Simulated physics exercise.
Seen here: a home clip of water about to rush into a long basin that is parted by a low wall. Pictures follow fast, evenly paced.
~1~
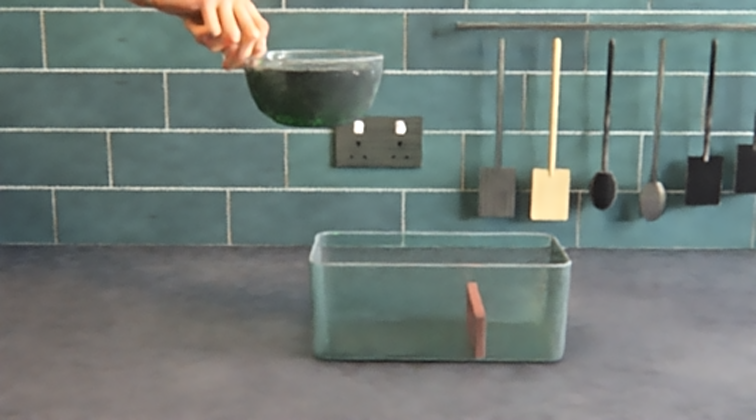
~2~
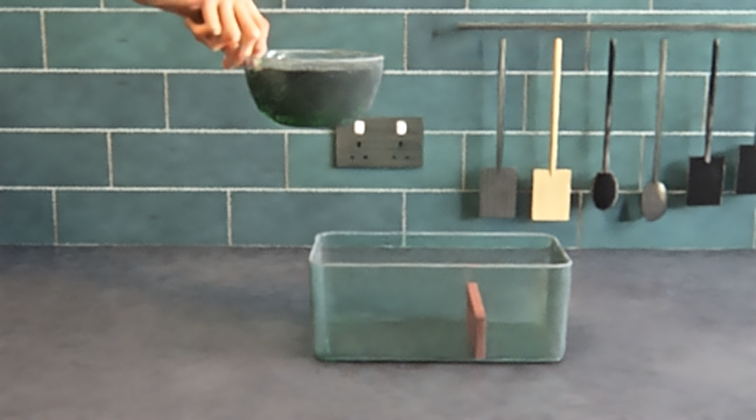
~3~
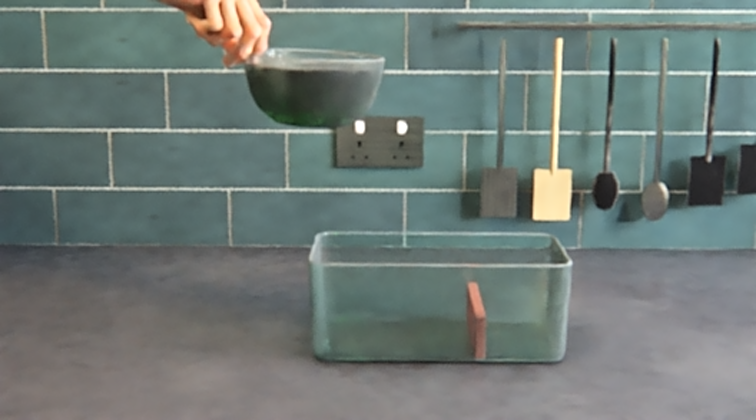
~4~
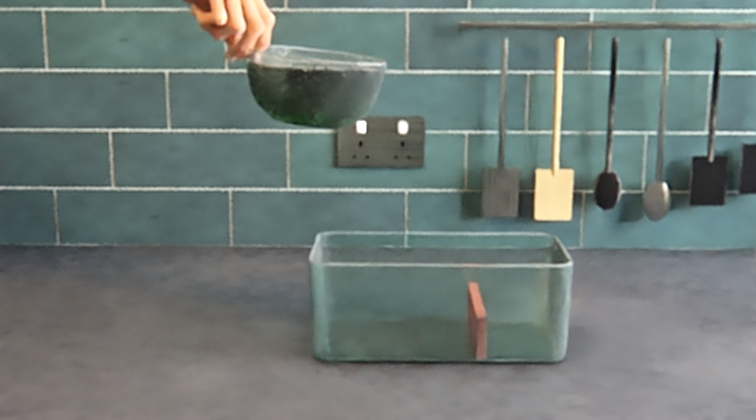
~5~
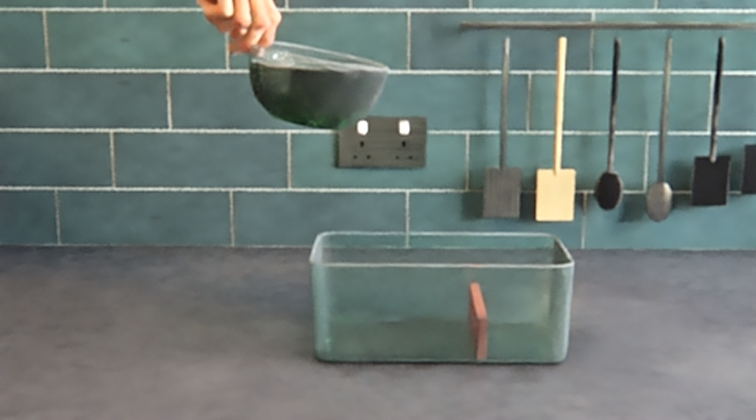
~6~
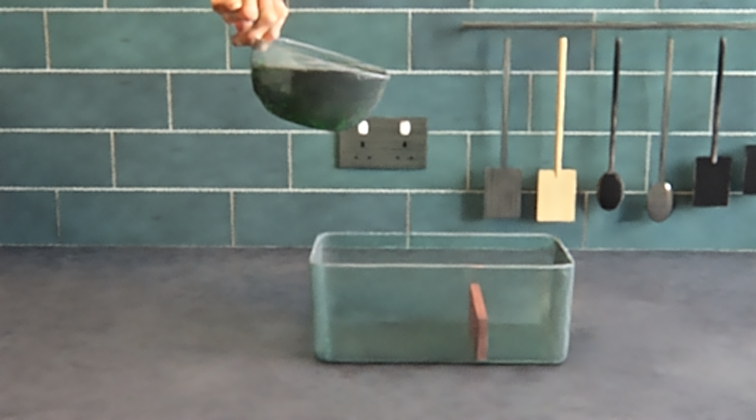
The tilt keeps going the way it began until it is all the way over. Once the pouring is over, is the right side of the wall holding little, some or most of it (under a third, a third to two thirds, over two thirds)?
It holds little.
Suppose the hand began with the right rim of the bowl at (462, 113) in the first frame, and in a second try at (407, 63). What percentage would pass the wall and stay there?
65 and 35 per cent.
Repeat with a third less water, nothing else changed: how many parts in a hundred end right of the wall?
Close to 5 per cent.
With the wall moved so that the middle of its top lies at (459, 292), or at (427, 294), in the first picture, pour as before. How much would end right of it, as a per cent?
Roughly 30 per cent first and roughly 70 per cent second.
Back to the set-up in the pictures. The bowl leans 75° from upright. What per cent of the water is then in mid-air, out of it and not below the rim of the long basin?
Estimate: 45 per cent, roughly.
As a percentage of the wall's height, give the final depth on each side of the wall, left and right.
The left side sits at 60 per cent and the right side at 10.
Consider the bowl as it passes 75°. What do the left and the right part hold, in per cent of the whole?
Left 15, right 0.
A moment on, the bowl is tipped on its side and 36 per cent is still to pour, 17 is left of the wall and 1 right of it.
Next, the bowl is tipped right over and 2 per cent is still to pour, 81 is left of the wall and 7 right of it.
Then the bowl is tipped right over and 0 per cent is still to pour, 89 is left of the wall and 9 right of it.
Later the bowl is tipped right over and 0 per cent is still to pour, 88 is left of the wall and 10 right of it.
At rest 88 per cent lies left of the wall, 10 right of it and 2 outside.
